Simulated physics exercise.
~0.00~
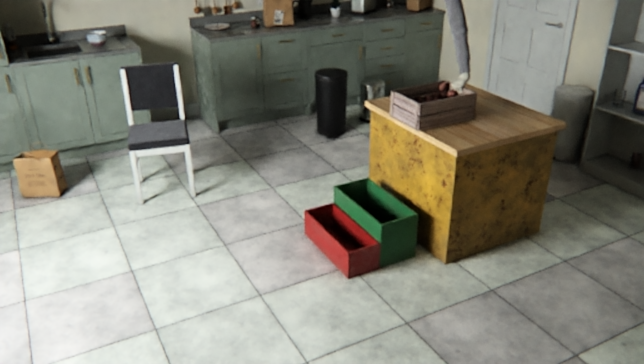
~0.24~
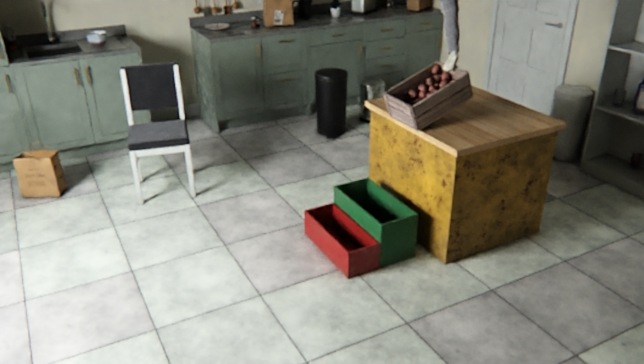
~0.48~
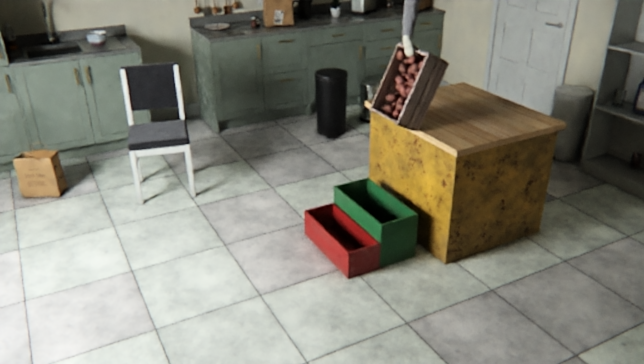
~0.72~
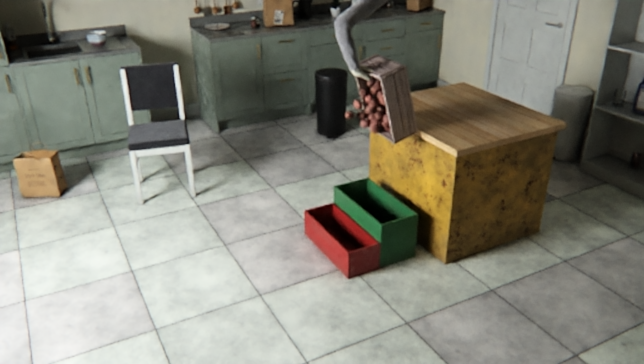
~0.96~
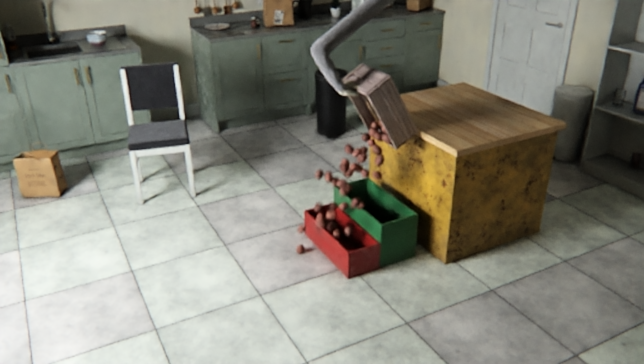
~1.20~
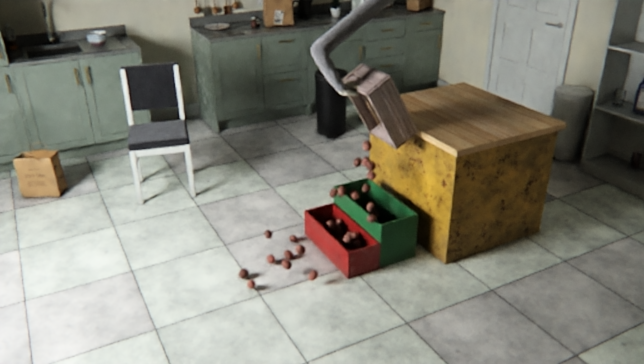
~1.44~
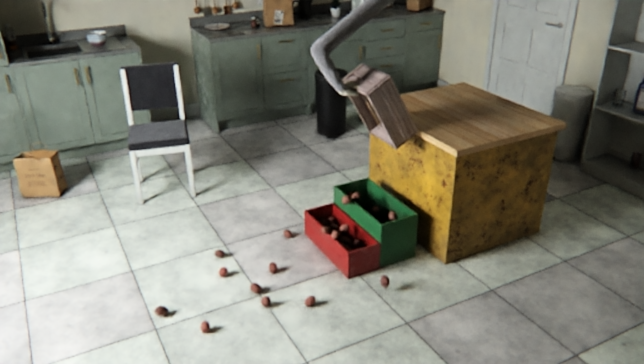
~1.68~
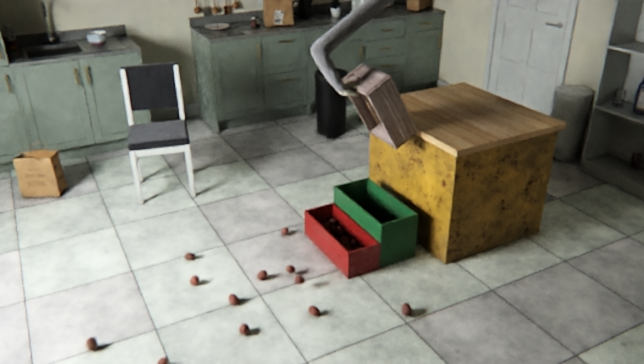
A grey arm tipped a wooden crate of red potatoes over the left edge of a yellow bench, pouring them toward a green box and a red one beyond it. Many landed in the red box, while others rolled away across the tiled floor.
